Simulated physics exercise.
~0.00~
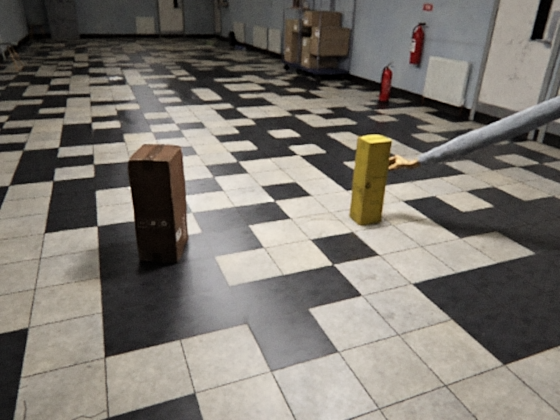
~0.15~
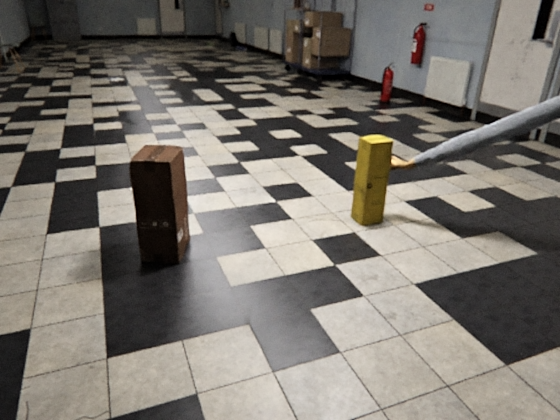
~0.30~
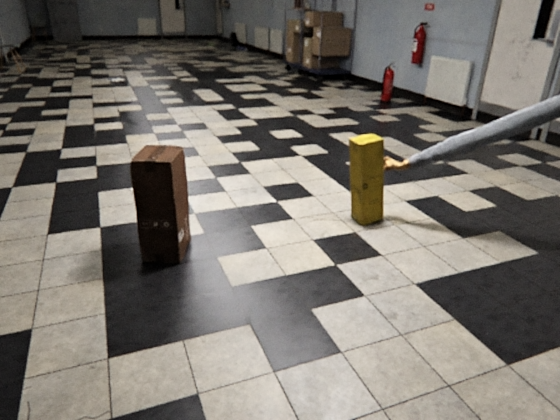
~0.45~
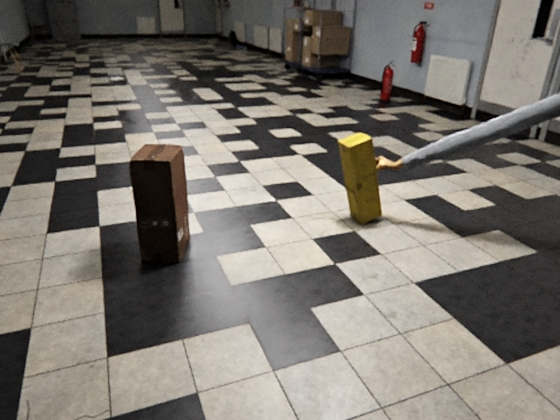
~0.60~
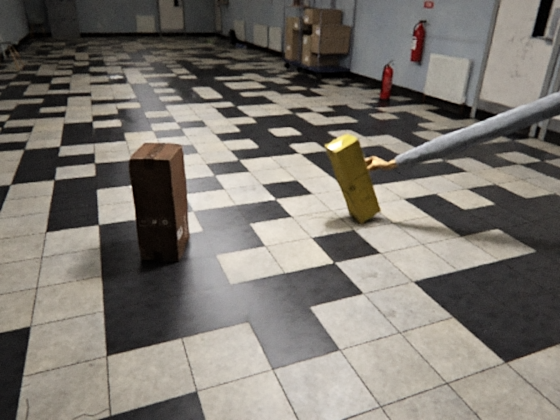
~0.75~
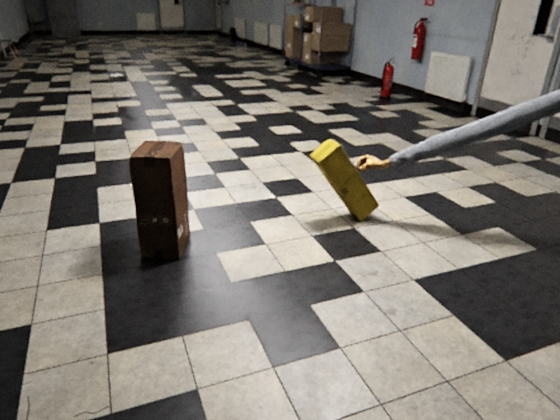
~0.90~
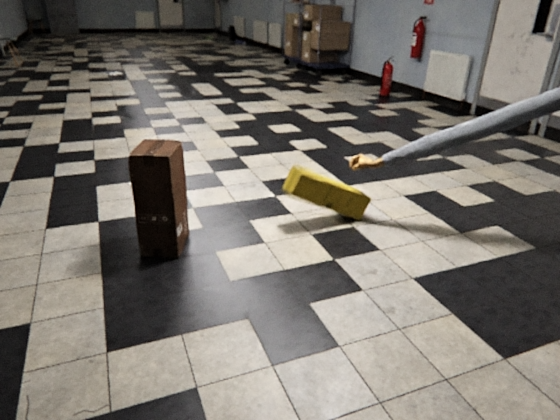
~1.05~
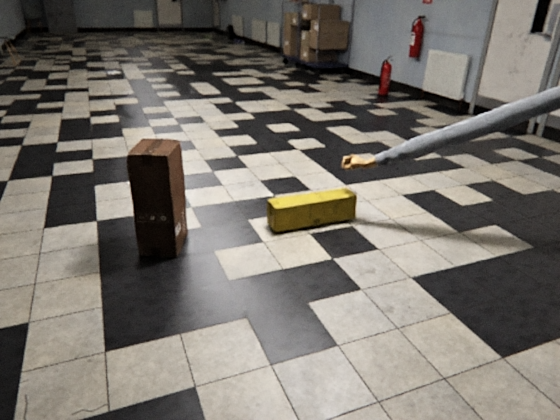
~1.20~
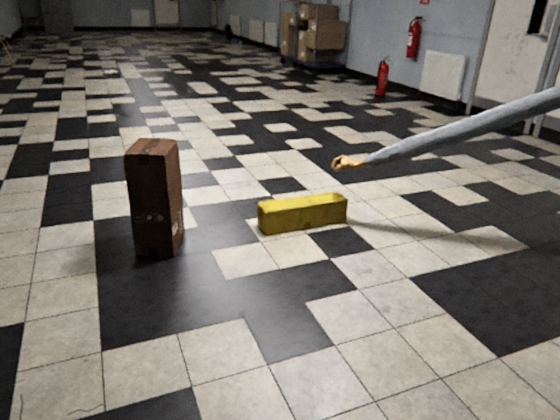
A tall yellow box stands upright on a black and white tiled floor, to the right of a brown box, as a hand on a long pale sleeve reaches in from the right. The hand presses against the yellow box's upper part, and the box begins to lean left. Still pushed, it tilts further and further, then topples away from the fingers. It lands on its side with the hand hovering above. The yellow box ends up lying on the floor, while the brown box remains standing to its left.
